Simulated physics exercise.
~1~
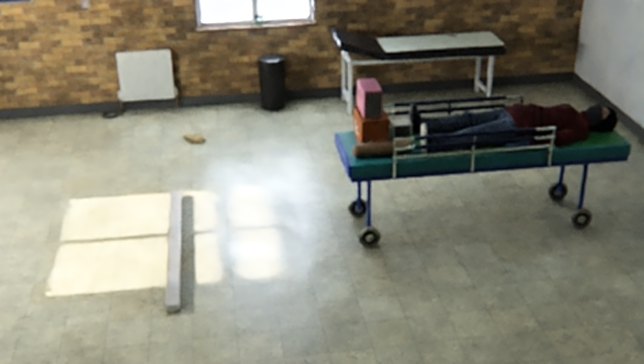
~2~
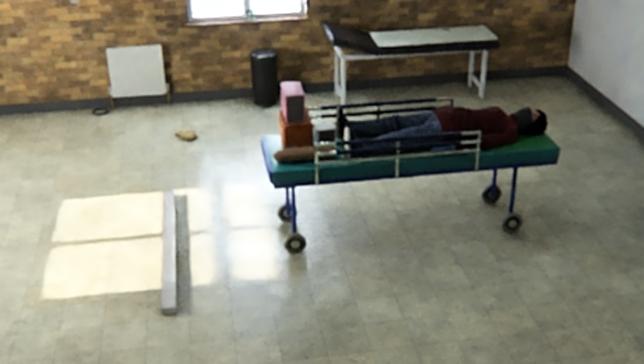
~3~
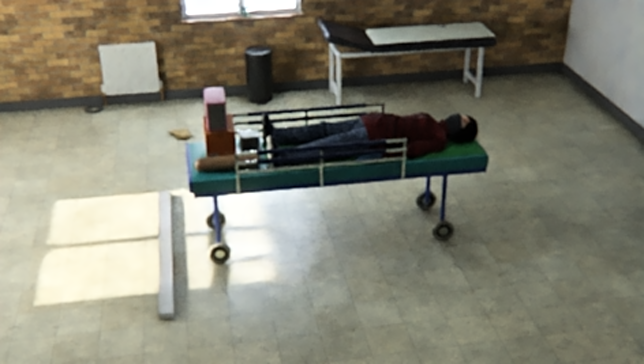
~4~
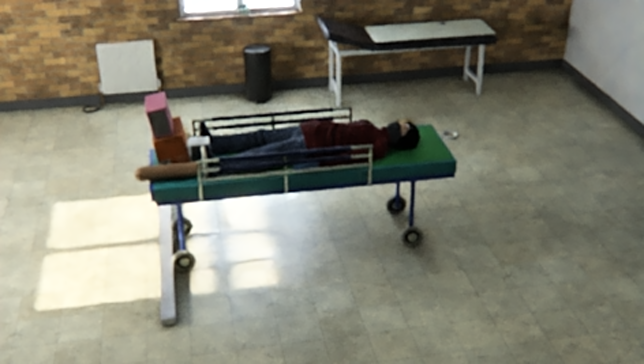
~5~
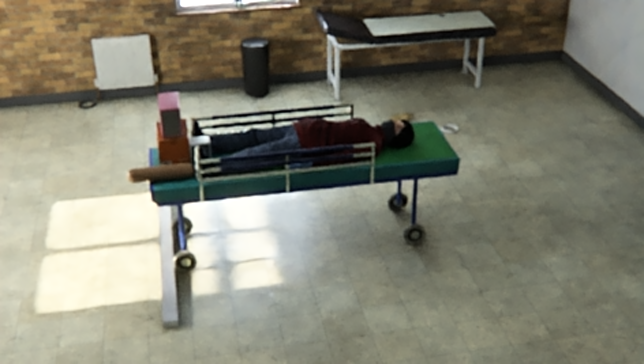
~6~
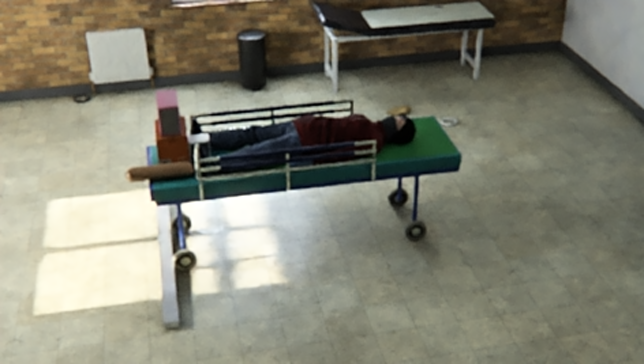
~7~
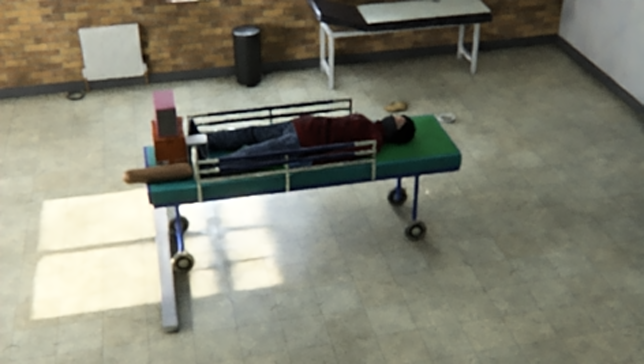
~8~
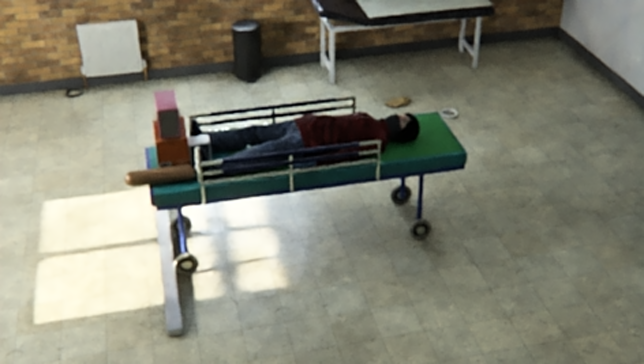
A green-topped hospital trolley rolls left across a tiled floor, carrying a person in a dark red top and jeans lying between its side rails. At the foot end ride a pink box on an orange one, a small white item and a brown cylinder. The trolley reaches a long grey sill and stops abruptly, staying level. The pink box tips to the left as it halts, then settles upright again. While the view drifts slightly, everything rests in place, with the person and all the items still aboard.
